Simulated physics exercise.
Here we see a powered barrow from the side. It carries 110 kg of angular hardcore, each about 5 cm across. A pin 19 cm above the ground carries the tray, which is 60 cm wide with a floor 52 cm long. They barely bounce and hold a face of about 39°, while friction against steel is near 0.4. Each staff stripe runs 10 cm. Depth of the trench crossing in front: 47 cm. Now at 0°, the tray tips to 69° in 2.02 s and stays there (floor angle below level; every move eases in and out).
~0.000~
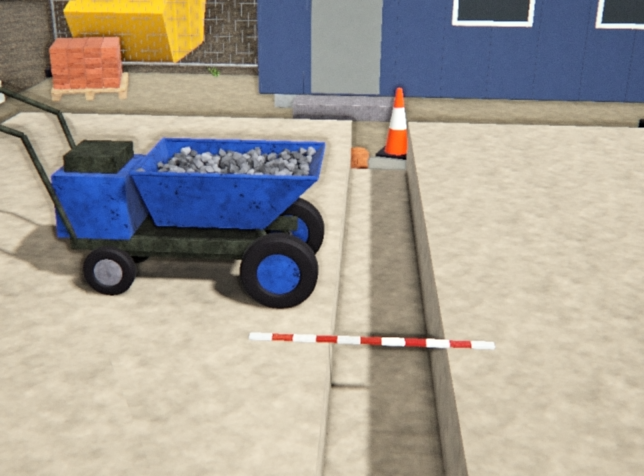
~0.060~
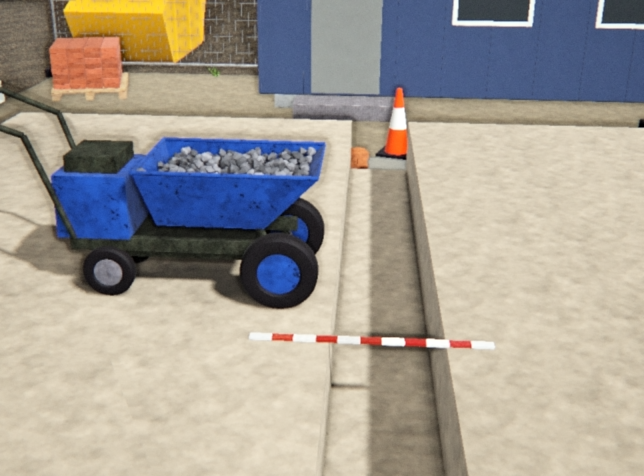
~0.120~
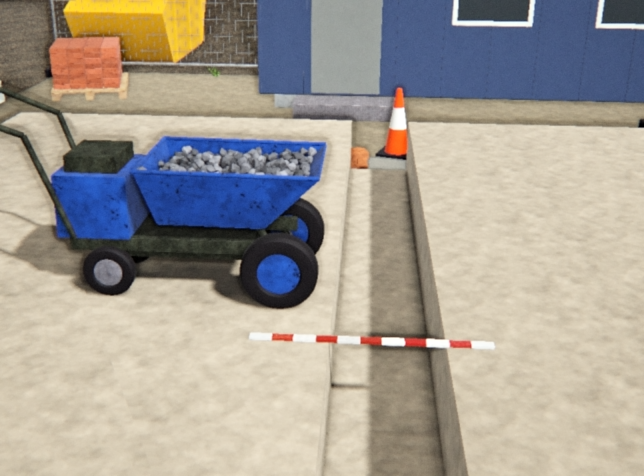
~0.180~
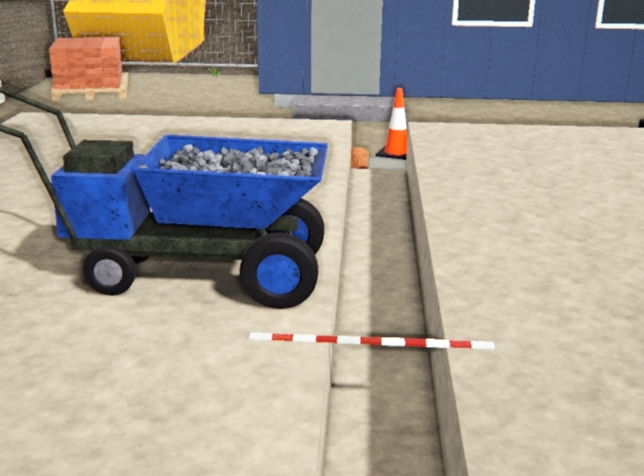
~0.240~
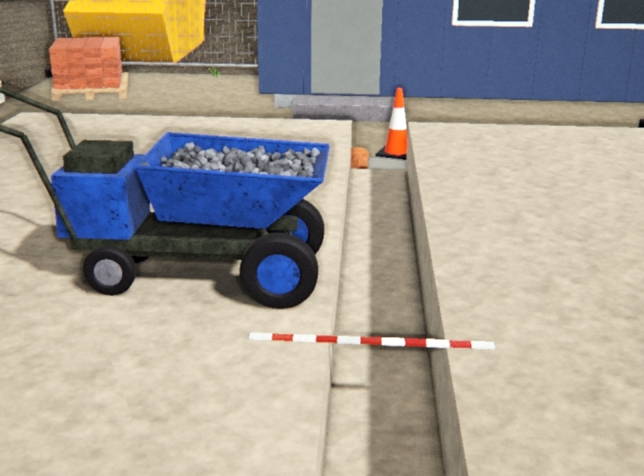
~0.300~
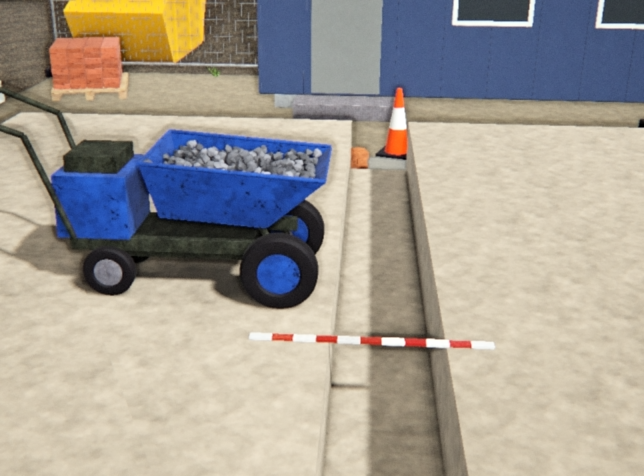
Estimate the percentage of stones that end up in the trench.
Roughly 92 per cent.
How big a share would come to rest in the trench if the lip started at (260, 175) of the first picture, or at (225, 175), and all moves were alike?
Near 100 then near 80 percent.
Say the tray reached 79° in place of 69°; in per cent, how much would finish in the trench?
With that change, near 95 per cent.
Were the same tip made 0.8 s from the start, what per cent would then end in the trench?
In that case, around 75%.
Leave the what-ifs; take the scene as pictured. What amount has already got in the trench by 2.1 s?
I'd put it near 35 per cent.
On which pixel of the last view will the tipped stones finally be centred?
Middle at around (406, 354), I'd say.
After 1.5 s the floor is at 58°; 100 % in the tray; the foremost stones are at (390, 249).
After 2.1 s the floor is at 69°; 62 % in the tray, 36 % in the trench, 2 % past the trench; the foremost stones are at (451, 291).
After 2.5 s the floor is at 69°; 29 % in the tray, 64 % in the trench, 7 % past the trench; the foremost stones are at (501, 292).
After 4.4 s the floor is at 69°; 0 % in the tray, 92 % in the trench, 8 % past the trench; the foremost stones are at (511, 293).
